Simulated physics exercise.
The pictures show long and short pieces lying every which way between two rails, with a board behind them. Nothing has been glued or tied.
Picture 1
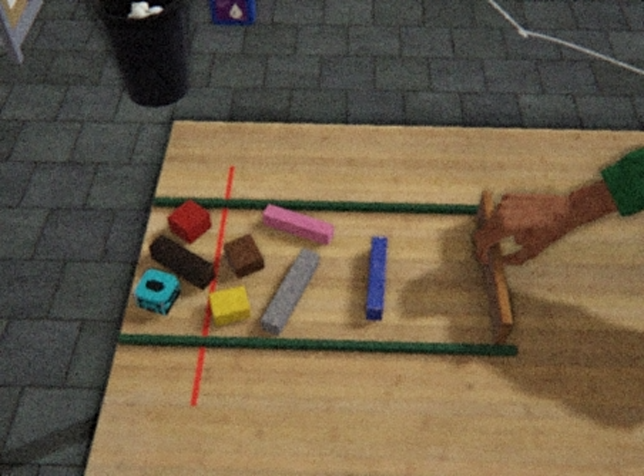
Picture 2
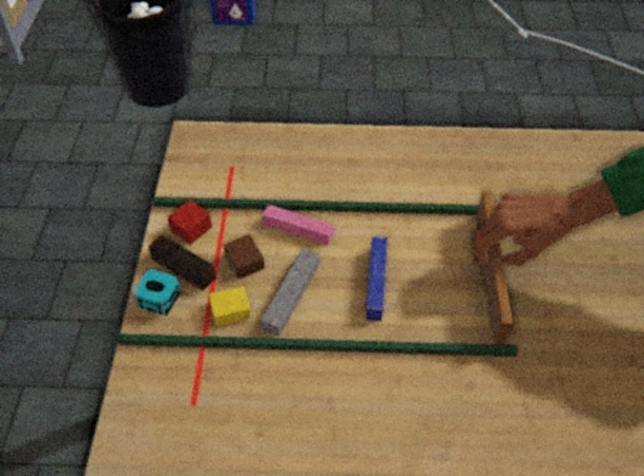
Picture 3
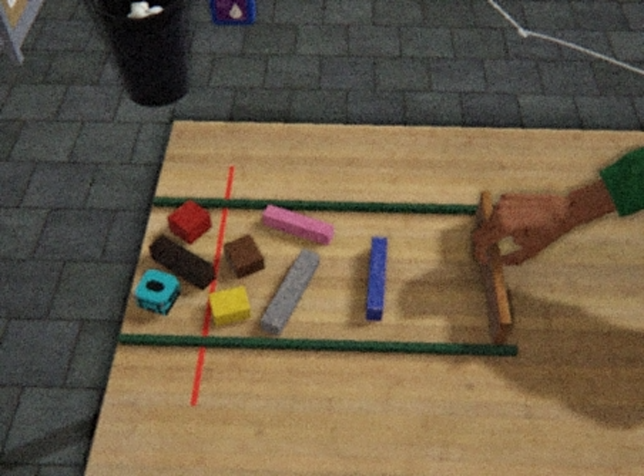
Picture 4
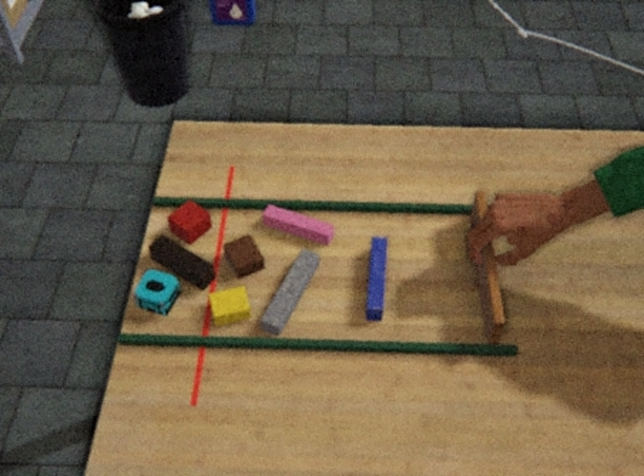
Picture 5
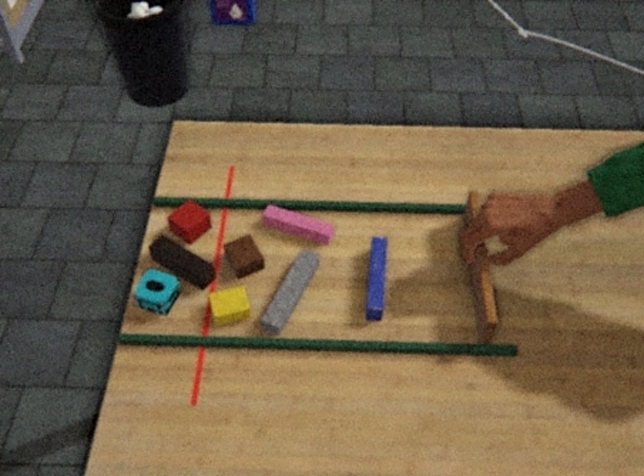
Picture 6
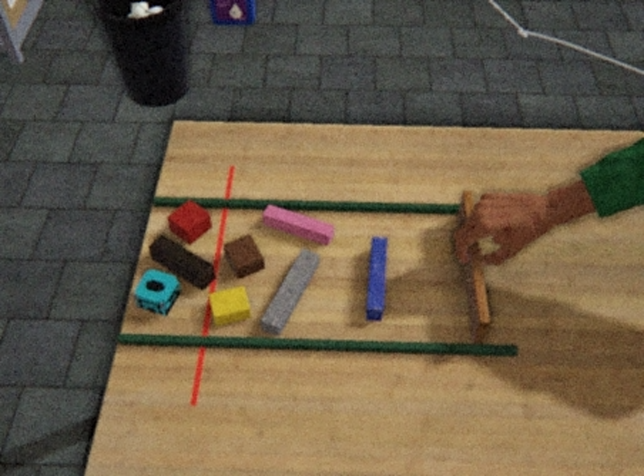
A hand in a green sleeve grips an upright wooden board at the right of a pale wooden table, seen from above, with grey paving and a black bin behind. Between two green rails lie red, turquoise, black, brown, yellow, pink, grey and blue pieces, with red tape crossing at left. The hand holds nearly still, then slides the board slightly left, while the pieces and camera stay still.
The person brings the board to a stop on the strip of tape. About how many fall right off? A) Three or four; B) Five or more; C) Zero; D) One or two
(D) One or two.
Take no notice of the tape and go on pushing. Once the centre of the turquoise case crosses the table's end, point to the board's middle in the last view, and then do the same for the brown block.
For the turquoise case at (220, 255), for the brown block at (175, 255).
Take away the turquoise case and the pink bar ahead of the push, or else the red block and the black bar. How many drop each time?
Falls come to 0 the first time and 1 the other time.
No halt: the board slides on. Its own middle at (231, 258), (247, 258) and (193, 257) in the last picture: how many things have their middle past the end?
Counts per position: 0 / 0 / 3.
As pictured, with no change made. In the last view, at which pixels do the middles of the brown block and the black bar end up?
Going in order, first (175, 242) and next (151, 262).
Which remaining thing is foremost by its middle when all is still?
Red block.
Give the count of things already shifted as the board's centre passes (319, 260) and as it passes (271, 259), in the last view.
Moved so far: 3, then 5.
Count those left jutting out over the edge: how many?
I count 2 overhanging.
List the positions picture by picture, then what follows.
In the first frame, turquoise case (158, 293); red block (190, 222); black bar (182, 262); board (493, 265); tape (215, 270).
In the second frame, red block (190, 222); board (493, 265).
In the third frame, black bar (182, 262); brown block (244, 256).
In the fourth frame, turquoise case (158, 293); pink bar (298, 225).
In the fifth frame, red block (190, 222); grey bar (291, 291).
In the sixth frame, turquoise case (158, 293); red block (190, 222); black bar (182, 262); board (472, 264); tape (215, 270).
Soon after, none off yet; turquoise case at rest near (158, 293); red block at rest near (190, 222); black bar at rest near (182, 262).
In the end, the number that fall off is one or two; gone, turquoise case.
